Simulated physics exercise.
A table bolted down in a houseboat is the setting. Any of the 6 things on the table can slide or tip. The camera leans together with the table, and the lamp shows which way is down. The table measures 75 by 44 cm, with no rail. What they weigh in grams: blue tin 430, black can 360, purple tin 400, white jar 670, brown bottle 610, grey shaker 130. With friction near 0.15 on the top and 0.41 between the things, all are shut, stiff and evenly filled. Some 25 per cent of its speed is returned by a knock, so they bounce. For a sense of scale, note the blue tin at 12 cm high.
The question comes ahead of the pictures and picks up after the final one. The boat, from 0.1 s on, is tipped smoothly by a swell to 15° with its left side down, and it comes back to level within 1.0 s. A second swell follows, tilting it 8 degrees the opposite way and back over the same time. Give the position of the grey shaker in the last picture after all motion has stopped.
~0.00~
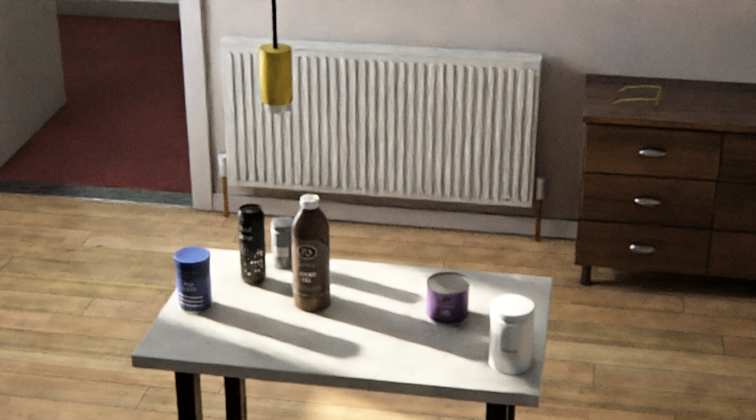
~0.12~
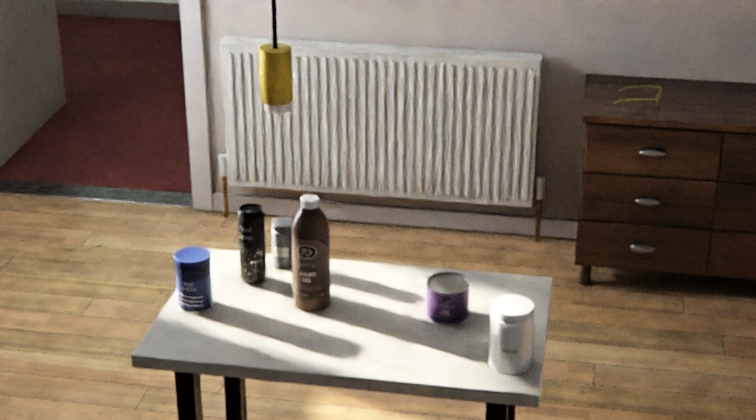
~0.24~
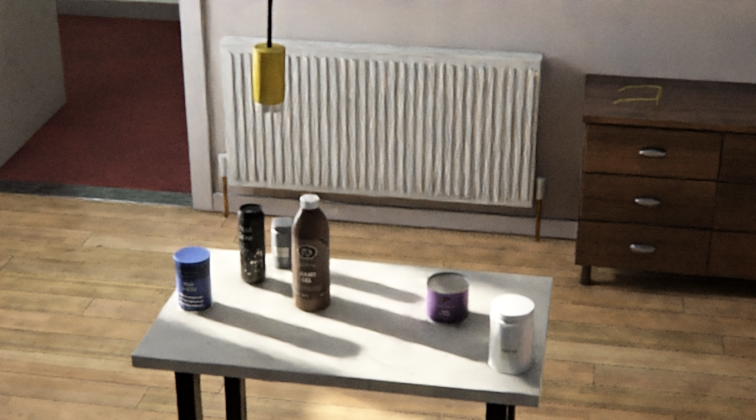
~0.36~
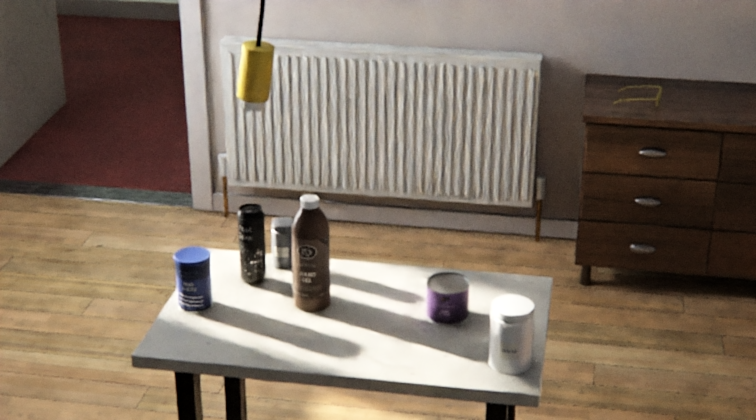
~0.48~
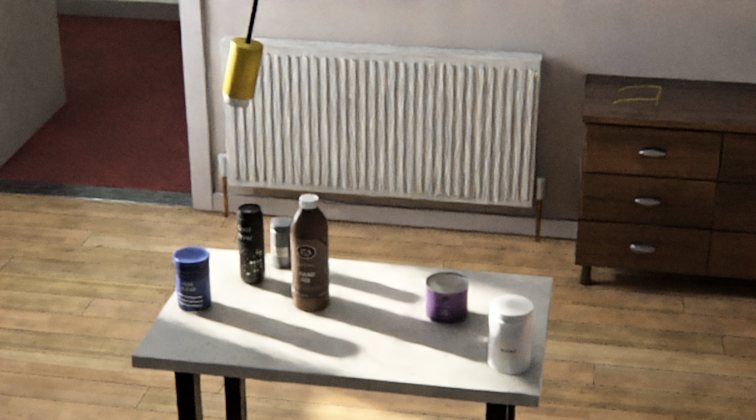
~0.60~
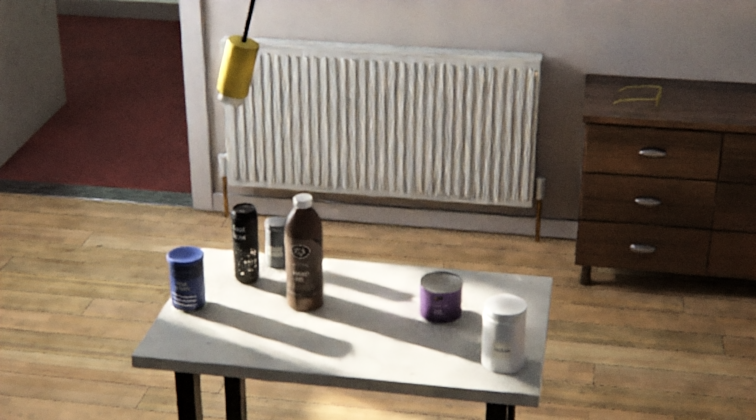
The grey shaker ends near (220, 238).
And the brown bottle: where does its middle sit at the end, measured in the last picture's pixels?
Its middle comes to rest around (242, 246).
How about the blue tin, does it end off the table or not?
When everything stops, the blue tin is out of bounds.
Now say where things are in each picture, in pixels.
In the first picture, boat level; grey shaker (284, 243); blue tin (194, 280).
In the second picture, boat level; purple tin (448, 299); white jar (511, 335).
In the third picture, boat heeled 3°, left side down; brown bottle (311, 252); blue tin (194, 280).
In the fourth picture, boat heeled 8°, left side down; black can (252, 244); purple tin (448, 299).
In the fifth picture, boat heeled 13°, left side down; white jar (510, 334); brown bottle (310, 252).
In the sixth picture, boat heeled 15°, left side down; grey shaker (277, 242); blue tin (187, 280).
After 0.80 s, boat heeled 10°, left side down; blue tin now off the table; grey shaker slid 7 cm near (254, 241); black can slid 7 cm.
After 0.90 s, boat heeled 5°, left side down; grey shaker slid 10 cm near (239, 239); black can slid 10 cm; brown bottle slid 10 cm.
After 1.10 s, boat level; grey shaker slid 14 cm near (221, 238); black can slid 14 cm; brown bottle slid 14 cm.
After 1.30 s, boat heeled 3°, right side down; grey shaker slid 14 cm near (220, 238); brown bottle slid 14 cm; purple tin slid 14 cm.
At rest (2.6 s), off the table, blue tin; not toppled but over 5 cm from the start, black can, purple tin, white jar, brown bottle and grey shaker. Seen from the same camera at the end, grey shaker near (220, 238).
